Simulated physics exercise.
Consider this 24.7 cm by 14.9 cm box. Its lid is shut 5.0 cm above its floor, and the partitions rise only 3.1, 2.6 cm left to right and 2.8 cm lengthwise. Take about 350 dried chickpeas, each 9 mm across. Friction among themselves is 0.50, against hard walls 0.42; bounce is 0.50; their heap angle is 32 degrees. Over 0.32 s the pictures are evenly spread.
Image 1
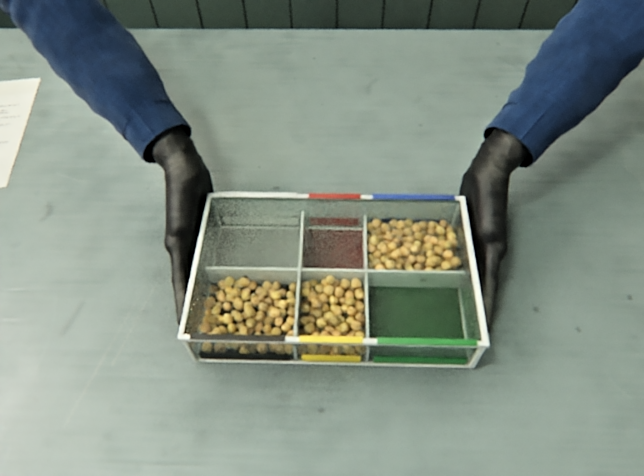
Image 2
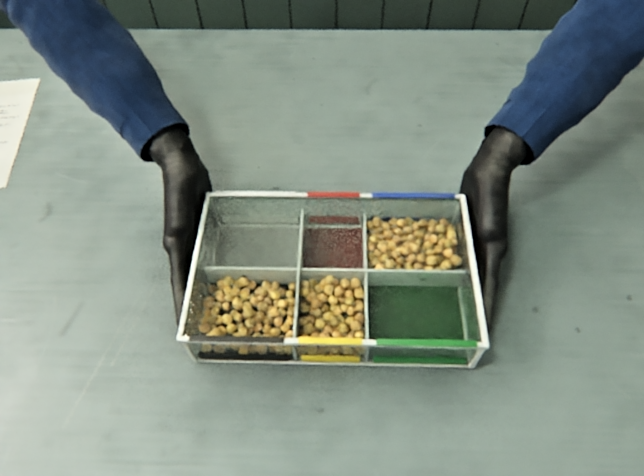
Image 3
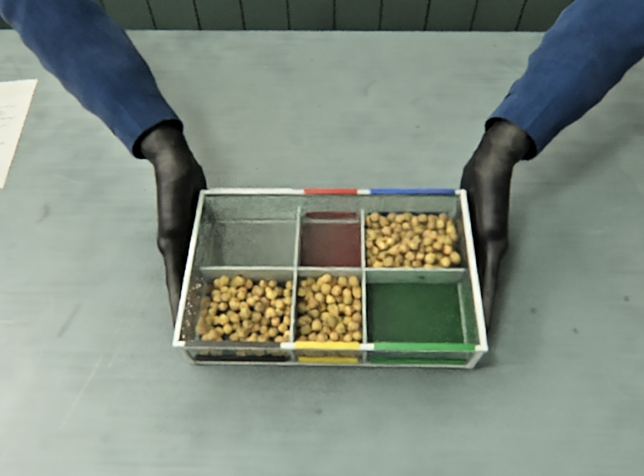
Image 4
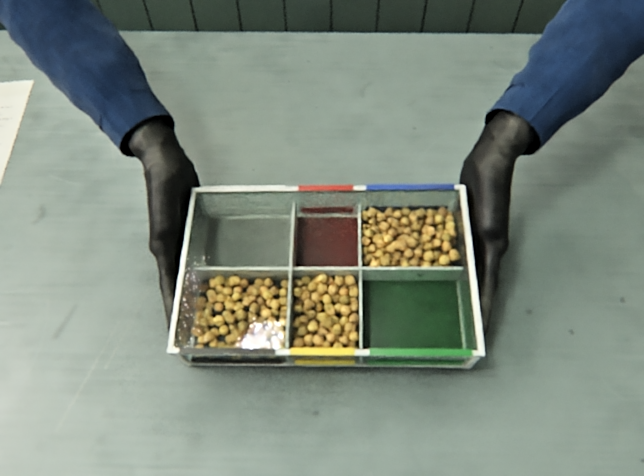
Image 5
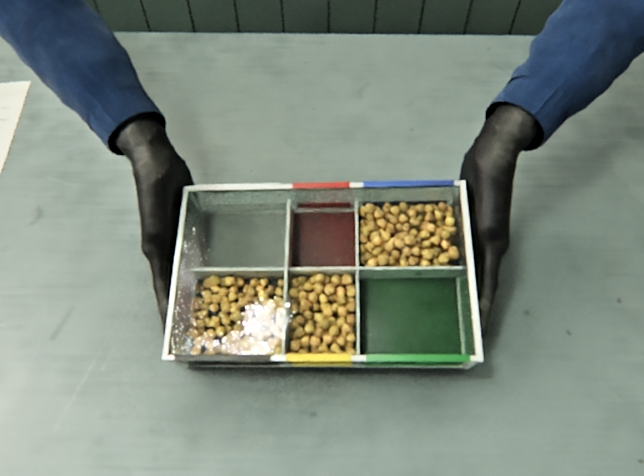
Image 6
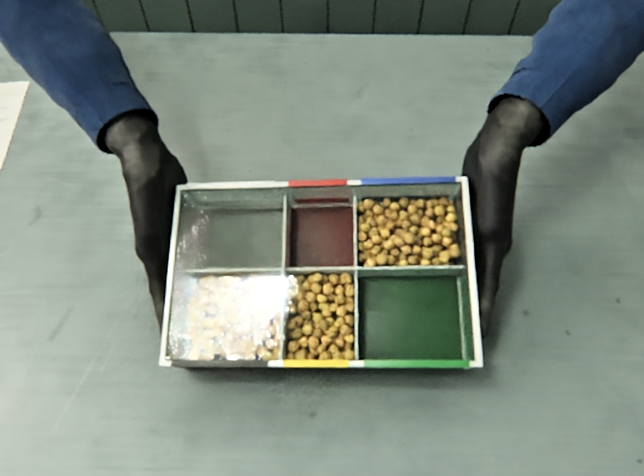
Two black-gloved hands gradually tilt a clear-lidded, divided box of chickpeas toward its left front corner.
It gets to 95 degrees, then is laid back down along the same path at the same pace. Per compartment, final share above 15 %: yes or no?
Red compartment no; blue compartment no; green compartment yes; yellow compartment yes; white compartment no; black compartment yes.
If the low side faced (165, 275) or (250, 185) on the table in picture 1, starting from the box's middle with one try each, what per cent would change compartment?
I'd put it at about 55 per cent for the first tilt and about 45 per cent for the second.
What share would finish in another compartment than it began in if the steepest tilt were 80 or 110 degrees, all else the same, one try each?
Around 20 and 50 in a hundred, respectively.
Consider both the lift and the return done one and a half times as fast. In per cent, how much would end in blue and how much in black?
Then blue would get 10 per cent, while black would get 30 per cent.
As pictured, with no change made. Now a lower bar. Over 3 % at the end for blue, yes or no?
Note, blue: Confirmed.
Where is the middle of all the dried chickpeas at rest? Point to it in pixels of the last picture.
In the last view, approximately (327, 342).
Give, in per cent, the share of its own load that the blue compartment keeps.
About 20 in a hundred.
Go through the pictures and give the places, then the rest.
The first frame shows box tilt 0 degrees, front corners at (184, 336) and (483, 342); blue 45 %, yellow 25 %, black 30 %.
The second frame shows box tilt 1 degrees, front corners at (183, 337) and (483, 343).
The third frame shows box tilt 5 degrees, front corners at (179, 342) and (481, 346), lowest corner left front.
The fourth frame shows box tilt 10 degrees, front corners at (173, 349) and (479, 351), lowest corner left front.
The fifth frame shows box tilt 15 degrees, front corners at (168, 355) and (477, 356), lowest corner left front.
The sixth frame shows box tilt 19 degrees, front corners at (166, 361) and (476, 361), lowest corner left front; blue 45 %, yellow 25 %, black 30 %.
Then, 1.12 s after the last picture, tilt 95 degrees; blue 25 %, green 15 %, yellow 30 %, black 30 %.
Then, 1.87 s after the last picture, tilt 42 degrees; blue 10 %, green 25 %, yellow 35 %, black 30 %.
Then, 2.64 s after the last picture, tilt 0 degrees; blue 10 %, green 30 %, yellow 30 %, black 30 %.
In the end, red 0 %, blue 10 %, green 30 %, yellow 30 %, white 0 %, black 30 %.
